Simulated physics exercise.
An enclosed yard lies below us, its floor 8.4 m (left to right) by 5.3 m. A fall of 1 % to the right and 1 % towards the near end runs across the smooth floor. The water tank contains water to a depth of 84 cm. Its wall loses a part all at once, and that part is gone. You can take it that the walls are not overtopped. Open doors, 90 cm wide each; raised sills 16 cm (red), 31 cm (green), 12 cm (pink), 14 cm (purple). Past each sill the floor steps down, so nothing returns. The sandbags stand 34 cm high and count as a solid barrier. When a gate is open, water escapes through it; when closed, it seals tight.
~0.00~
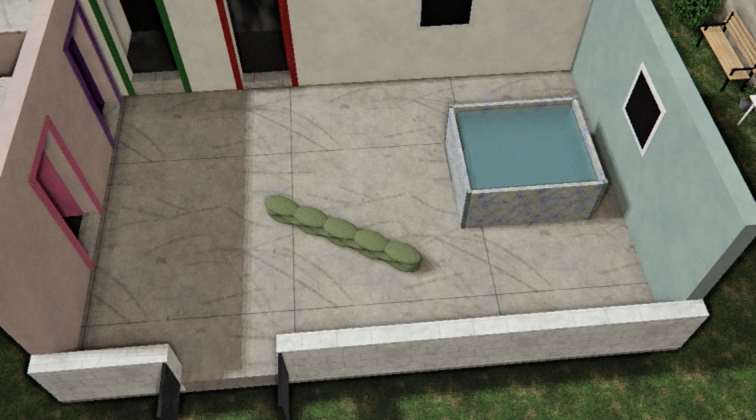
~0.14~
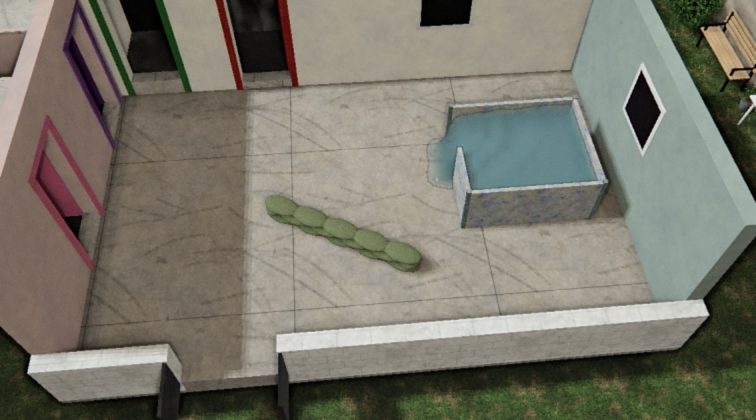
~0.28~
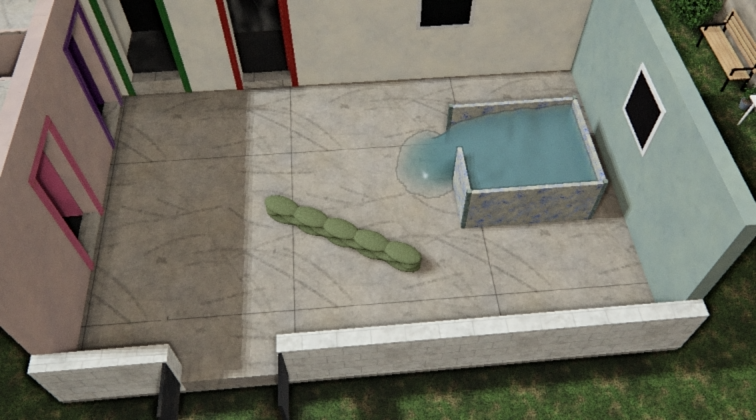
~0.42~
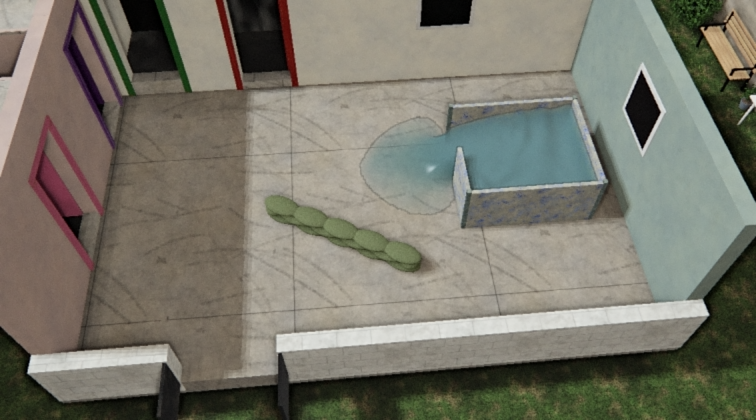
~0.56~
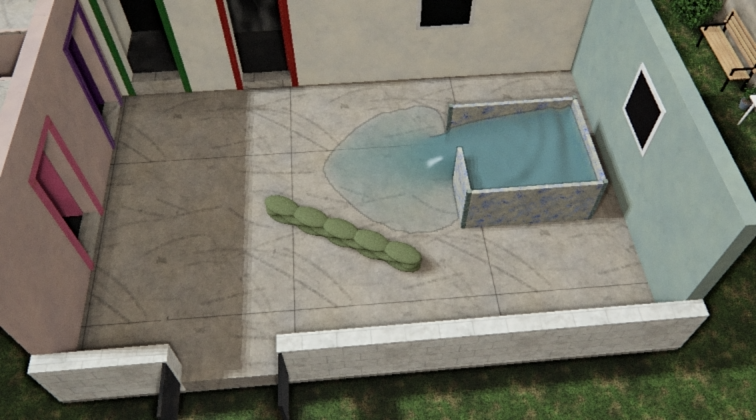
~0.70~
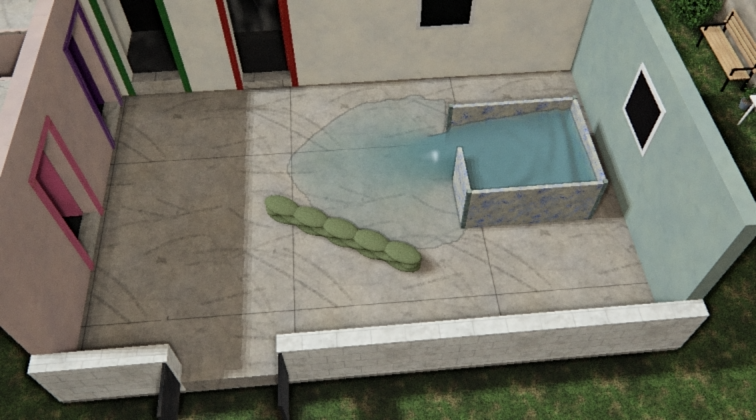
A walled yard with a pale, stained concrete floor is seen from high above by a camera that stays still. A tank of blue water stands at the right near a pale teal wall, a row of green sandbags lies mid-floor, and green, red, purple and pink surrounds edge the openings behind and at left. Part of the tank's left wall vanishes, and water pours through, fanning leftward in a thinning sheet towards the sandbags.
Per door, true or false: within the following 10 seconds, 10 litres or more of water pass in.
Red door: False. Green door: False. Pink door: False. Purple door: True.
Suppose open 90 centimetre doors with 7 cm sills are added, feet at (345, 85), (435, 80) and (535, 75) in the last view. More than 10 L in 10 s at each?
Taking them in order, the first gets enough, the second too little and the third too little.
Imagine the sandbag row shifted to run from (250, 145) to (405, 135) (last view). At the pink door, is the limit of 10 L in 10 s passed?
Pink: Exceeded.
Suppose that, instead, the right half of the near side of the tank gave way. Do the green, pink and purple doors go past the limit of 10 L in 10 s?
Door green stays within, door pink stays within, door purple stays within.
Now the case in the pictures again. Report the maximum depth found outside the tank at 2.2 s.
Up to some 28 cm.
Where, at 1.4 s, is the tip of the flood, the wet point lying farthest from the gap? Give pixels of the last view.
Near (165, 158).
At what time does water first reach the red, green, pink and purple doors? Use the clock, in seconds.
Red: 1.3 s; green: 2.0 s; pink: 2.0 s; purple: 2.0 s.
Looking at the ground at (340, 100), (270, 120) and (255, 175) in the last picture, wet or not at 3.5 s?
First spot soaked, second soaked, third soaked.
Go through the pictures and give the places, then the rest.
The first frame shows the water tank at (524, 146) is whole and still, 84 cm deep.
In the second frame, water pours out at (454, 152) and has run 0.5 m, to (433, 143); typically 11 cm deep outside, 84 cm at the water tank's back.
In the third frame, the front is at (404, 178), 0.9 m from the gap at (454, 153); 0.9 m2 of floor is under water; 84 cm left at the back of the water tank.
In the fourth frame, water pours out at (453, 154) and has run 1.5 m, to (368, 178); typically 8 cm deep outside, 83 cm at the water tank's back.
In the fifth frame, water pours out at (453, 154) and has run 2.1 m, to (331, 161); typically 6 cm deep outside, 78 cm at the water tank's back.
In the sixth frame, water pours out at (453, 154) and has run 2.7 m, to (292, 169); typically 4 cm deep outside, 70 cm at the water tank's back.
After 1.4 s water covers 30 % of the floor and is deepest (38 cm) near (439, 157); red door 6 cm at the sill, 0 L in, green door not reached, pink door not reached, purple door not reached.
After 2.2 s water covers 40 % of the floor and is deepest (28 cm) near (439, 157); red door 14 cm at the sill, 0 L in, green door 10 cm at the sill, 0 L in, pink door 8 cm at the sill, 0 L in, purple door 13 cm at the sill, 0 L in.
After 3.5 s water covers 50 % of the floor and is deepest (32 cm) near (119, 122); red door 9 cm at the sill, 0 L in, green door 22 cm at the sill, 0 L in, pink door 9 cm at the sill, 0 L in, purple door 31 cm at the sill, 100 L in.
After 6.0 s water covers 70 % of the floor and is deepest (20 cm) near (74, 374); red door 13 cm at the sill, 0 L in, green door 13 cm at the sill, 0 L in, pink door 9 cm at the sill, 1 L in, purple door 15 cm at the sill, 177 L in.
After 10.0 s water covers 95 % of the floor and is deepest (13 cm) near (113, 371); red door 4 cm at the sill, 0 L in, green door 4 cm at the sill, 0 L in, pink door 5 cm at the sill, 1 L in, purple door 4 cm at the sill, 179 L in.
